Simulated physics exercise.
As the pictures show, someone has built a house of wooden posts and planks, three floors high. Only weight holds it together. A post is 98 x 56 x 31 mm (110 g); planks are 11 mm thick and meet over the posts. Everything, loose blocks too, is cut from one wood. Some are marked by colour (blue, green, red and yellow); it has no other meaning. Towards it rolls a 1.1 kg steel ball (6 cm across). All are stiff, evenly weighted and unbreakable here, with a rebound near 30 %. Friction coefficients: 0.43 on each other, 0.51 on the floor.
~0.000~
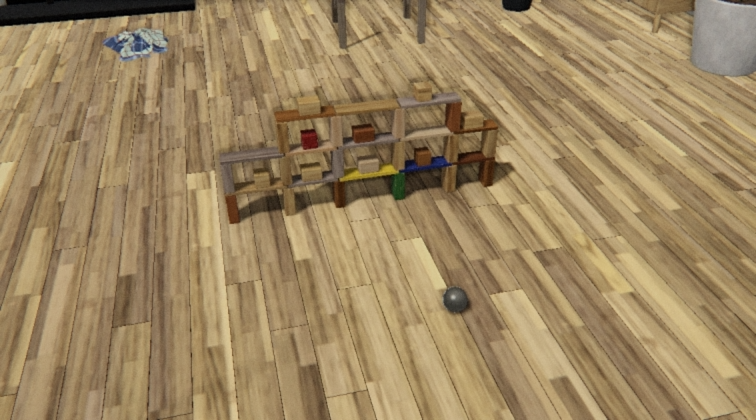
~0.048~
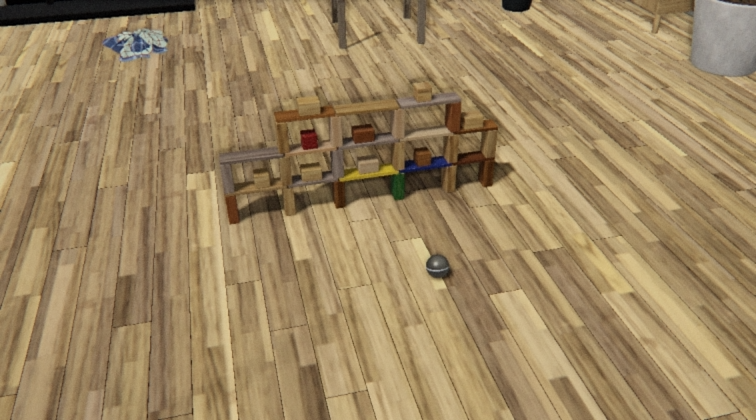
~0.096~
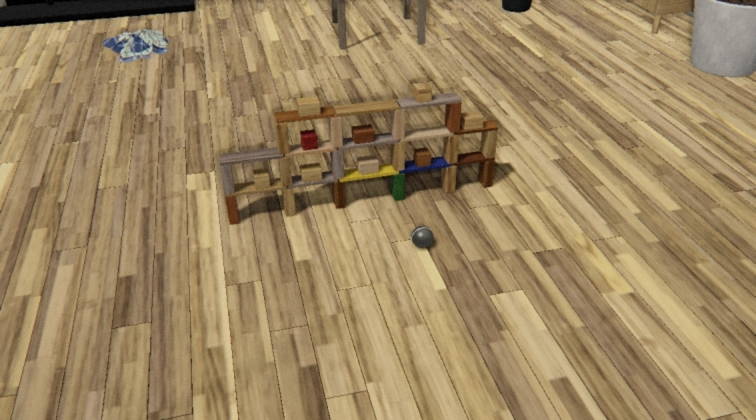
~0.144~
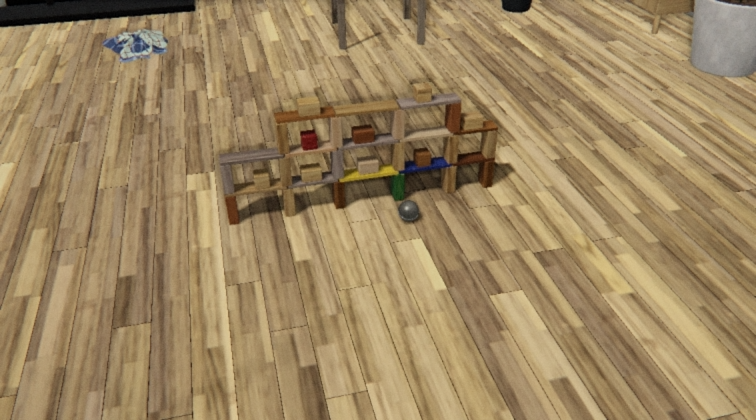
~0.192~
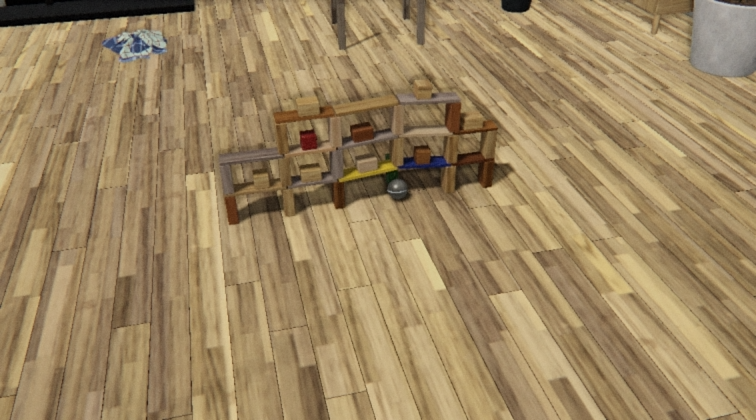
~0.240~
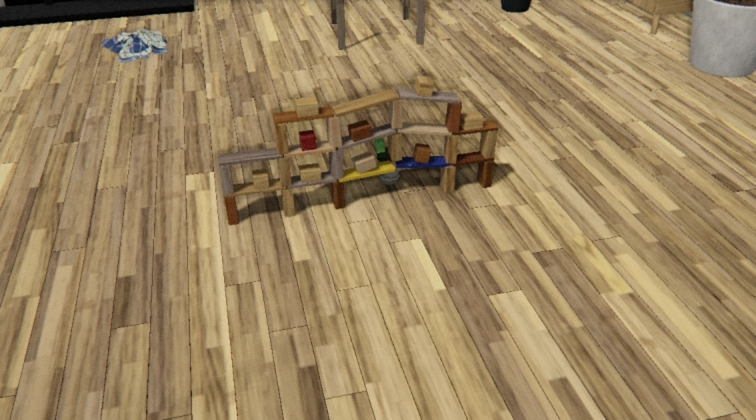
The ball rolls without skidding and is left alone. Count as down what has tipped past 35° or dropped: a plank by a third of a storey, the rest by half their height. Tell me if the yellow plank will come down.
The yellow plank falls.
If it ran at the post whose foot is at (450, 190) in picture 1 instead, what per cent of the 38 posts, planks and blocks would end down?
In that case 40 per cent.
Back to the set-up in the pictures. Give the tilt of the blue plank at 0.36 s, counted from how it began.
About 40°.
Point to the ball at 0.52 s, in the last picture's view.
Near (353, 107).
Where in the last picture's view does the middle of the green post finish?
At about (332, 29).
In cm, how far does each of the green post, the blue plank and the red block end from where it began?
Moved: Green 160, blue 10, red 2.
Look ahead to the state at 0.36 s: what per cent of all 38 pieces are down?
At that moment 30 per cent.
After 0.36 s, ball still moving; 11 of the 38 pieces down; yellow plank 31° from how it stood, 41 mm lower; green post on its side.
After 0.52 s, ball still moving; 15 of the 38 pieces down; yellow plank 34° from how it stood, 46 mm lower; green post 74° from how it stood.
After 0.78 s, ball still moving; 21 of the 38 pieces down; yellow plank 35° from how it stood, 46 mm lower; green post on its side.
In the end (1.8 s), ball rolling away; 21 of the 38 pieces down; yellow plank 35° from how it stood, 46 mm lower; green post on its side; blue plank 11° from how it stood, 8 cm lower. From the last view, middles, yellow plank near (363, 183), green post near (332, 29).
